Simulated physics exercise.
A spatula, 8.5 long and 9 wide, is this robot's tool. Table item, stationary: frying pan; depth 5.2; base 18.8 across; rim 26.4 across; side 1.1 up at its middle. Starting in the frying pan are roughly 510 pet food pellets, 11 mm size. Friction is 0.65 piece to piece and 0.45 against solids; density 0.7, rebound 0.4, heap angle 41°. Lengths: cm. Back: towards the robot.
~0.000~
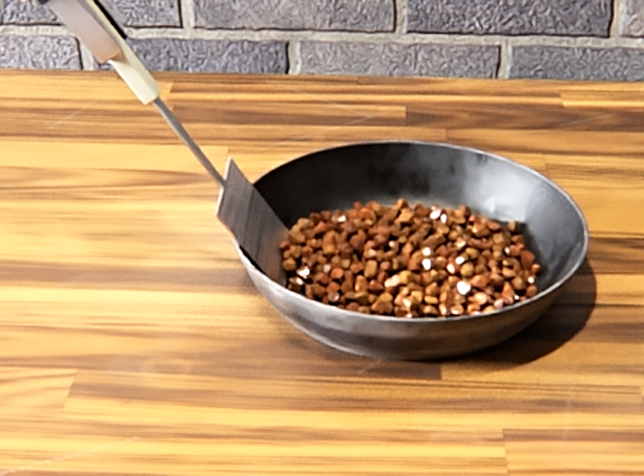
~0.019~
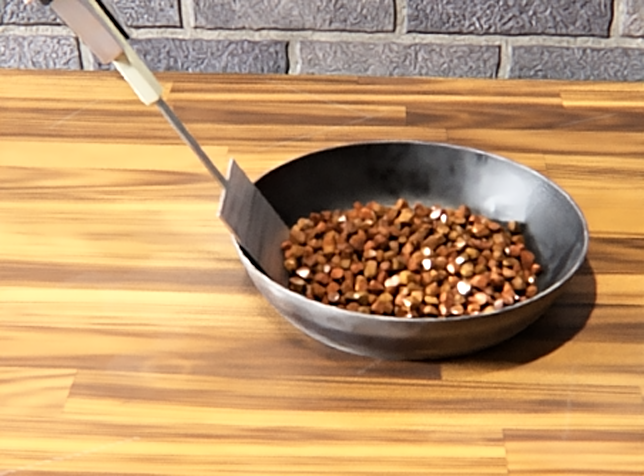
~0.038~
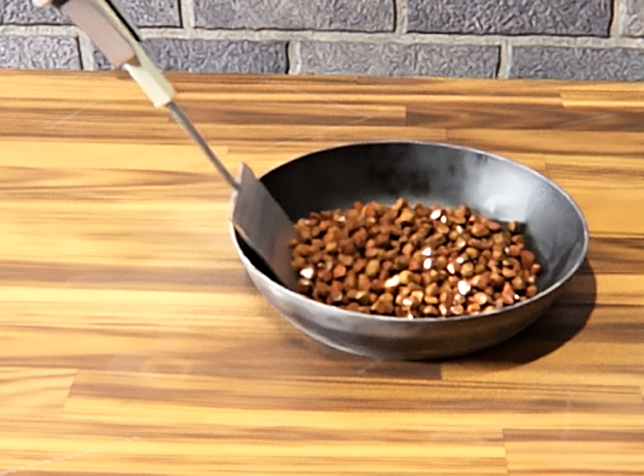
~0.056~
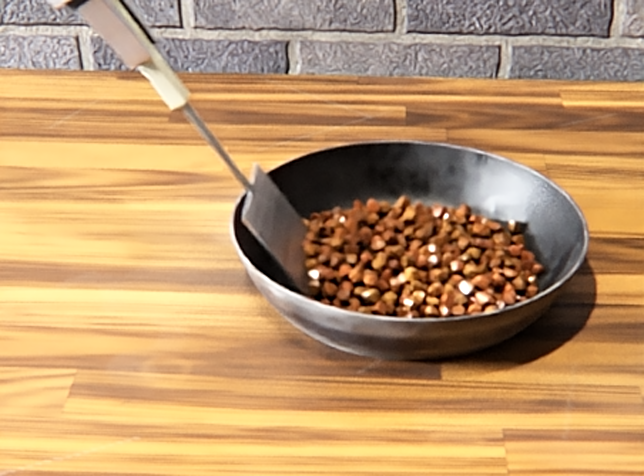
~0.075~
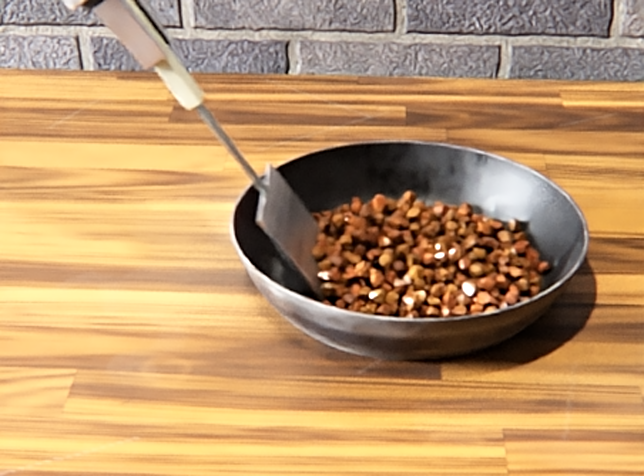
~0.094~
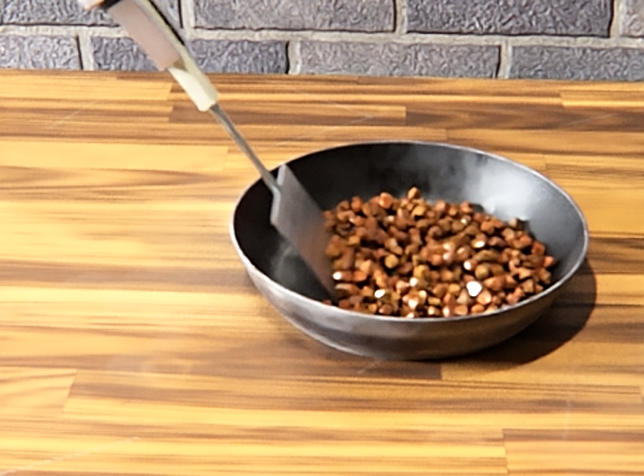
Frying pan of brown pet food pellets sitting on a wooden counter, a metal spatula pushing the pellets slightly to the right.
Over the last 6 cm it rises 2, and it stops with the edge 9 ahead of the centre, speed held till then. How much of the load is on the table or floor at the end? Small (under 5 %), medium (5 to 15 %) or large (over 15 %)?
Medium.
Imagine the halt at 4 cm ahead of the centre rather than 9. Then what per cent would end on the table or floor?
I'd expect close to 0 per cent then.
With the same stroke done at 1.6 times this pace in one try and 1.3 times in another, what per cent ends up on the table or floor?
Estimates in order: 20 per cent, 20 per cent.
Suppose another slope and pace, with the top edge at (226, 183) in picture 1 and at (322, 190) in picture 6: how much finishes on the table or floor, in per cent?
Roughly 25 %.
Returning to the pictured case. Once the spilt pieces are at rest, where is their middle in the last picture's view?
My best guess is near (617, 278).
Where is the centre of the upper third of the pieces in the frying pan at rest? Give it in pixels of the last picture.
Centre: Roughly (539, 236).
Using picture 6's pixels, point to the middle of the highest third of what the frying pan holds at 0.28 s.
Near (530, 236).
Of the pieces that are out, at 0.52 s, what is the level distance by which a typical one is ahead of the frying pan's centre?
It comes to near 16 cm ahead of the middle.
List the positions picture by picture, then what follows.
Spatula top edge at (223, 185), sloping 56°; upper third of the load around (402, 252), from x 285 to 535, top at y 205; 506 in the frying pan, in the first frame.
Spatula top edge at (225, 185), sloping 56°; upper third of the load around (401, 252), from x 285 to 535, top at y 205, in the second frame.
Spatula top edge at (236, 188), sloping 56°; upper third of the load around (393, 251), from x 295 to 535, top at y 205, in the third frame.
Spatula top edge at (250, 190), sloping 56°; upper third of the load around (397, 250), from x 300 to 540, top at y 205, in the fourth frame.
Spatula top edge at (264, 190), sloping 56°; upper third of the load around (414, 251), from x 300 to 545, top at y 195, in the fifth frame.
Spatula top edge at (278, 191), sloping 56°; upper third of the load around (423, 252), from x 300 to 550, top at y 195; 506 in the frying pan, in the sixth frame.
By 0.19 s, sloping 56°, highest piece 4 above the table; 506 in the frying pan.
By 0.28 s, sloping 56°, highest piece 6 above the table; 506 in the frying pan.
By 0.52 s, sloping 56°, highest piece 7 above the table; 454 in the frying pan, 44 on the table or floor, 8 on the blade or in flight.
By 1.58 s, sloping 56°, highest piece 6 above the table; 452 in the frying pan, 54 on the table or floor.
Final count, 452 in the frying pan, 54 on the table or floor. That is 11 % on the table or floor.
